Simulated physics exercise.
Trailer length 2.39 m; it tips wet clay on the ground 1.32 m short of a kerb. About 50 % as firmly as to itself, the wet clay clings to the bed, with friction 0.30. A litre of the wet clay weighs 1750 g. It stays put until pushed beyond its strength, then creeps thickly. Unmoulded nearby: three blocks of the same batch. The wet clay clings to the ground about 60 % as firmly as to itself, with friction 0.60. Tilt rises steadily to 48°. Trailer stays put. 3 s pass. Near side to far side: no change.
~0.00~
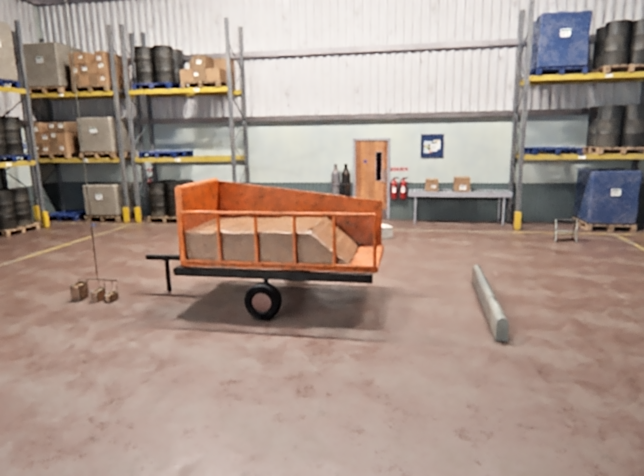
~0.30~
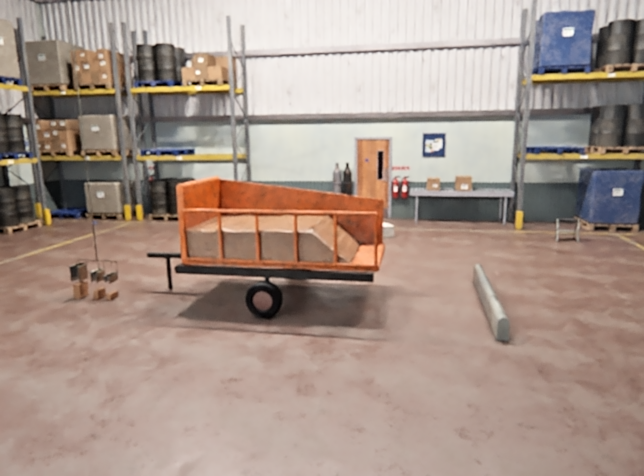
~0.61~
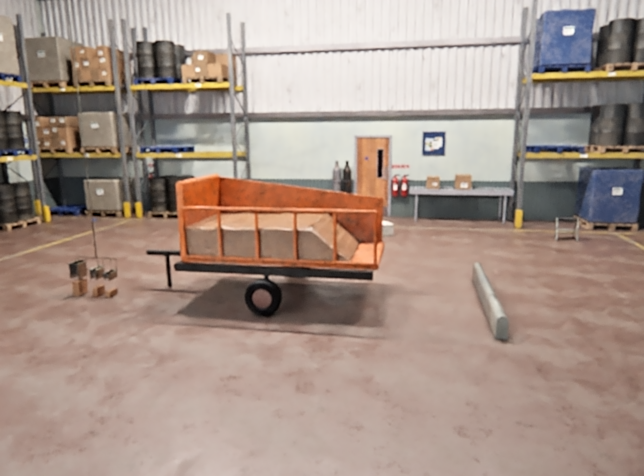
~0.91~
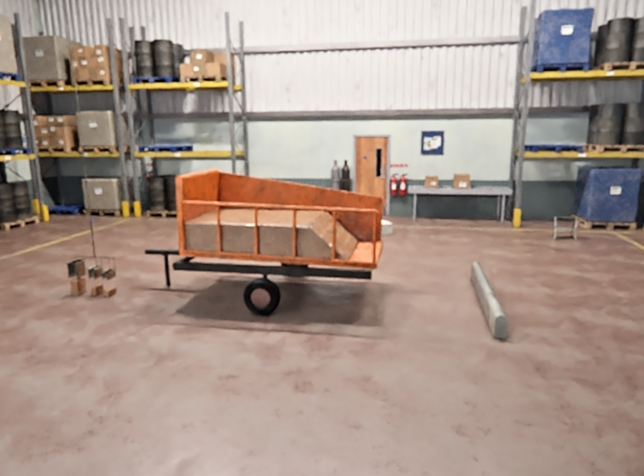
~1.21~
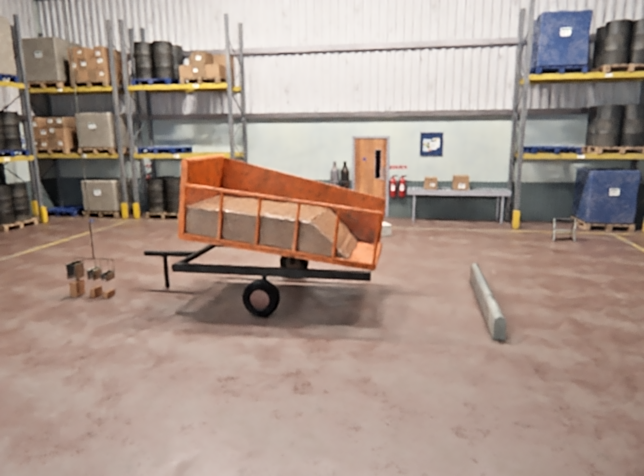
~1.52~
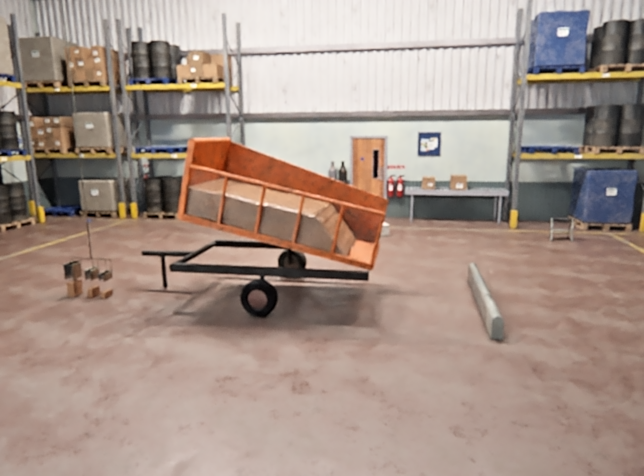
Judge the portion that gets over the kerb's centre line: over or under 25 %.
Prediction: Greater than 25 %.
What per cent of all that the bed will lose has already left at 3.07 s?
It is about 50 %.
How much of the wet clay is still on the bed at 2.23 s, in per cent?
100 %.
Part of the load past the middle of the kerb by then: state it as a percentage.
Roughly 35 percent.
By 2.23 s, the tilt is 27 degrees, all is on the bed and 0 % past the kerb's middle.
By 3.07 s, the tilt is 43 degrees, 50 % is on the bed and 0 % past the kerb's middle.
By 3.92 s, the tilt is 48 degrees, none is on the bed and 34 % past the kerb's middle.
By 4.76 s, the tilt is 48 degrees, none is on the bed and 36 % past the kerb's middle.
By 6.46 s, at the end, the tilt is 48 degrees, none is on the bed and 36 % past the kerb's middle.
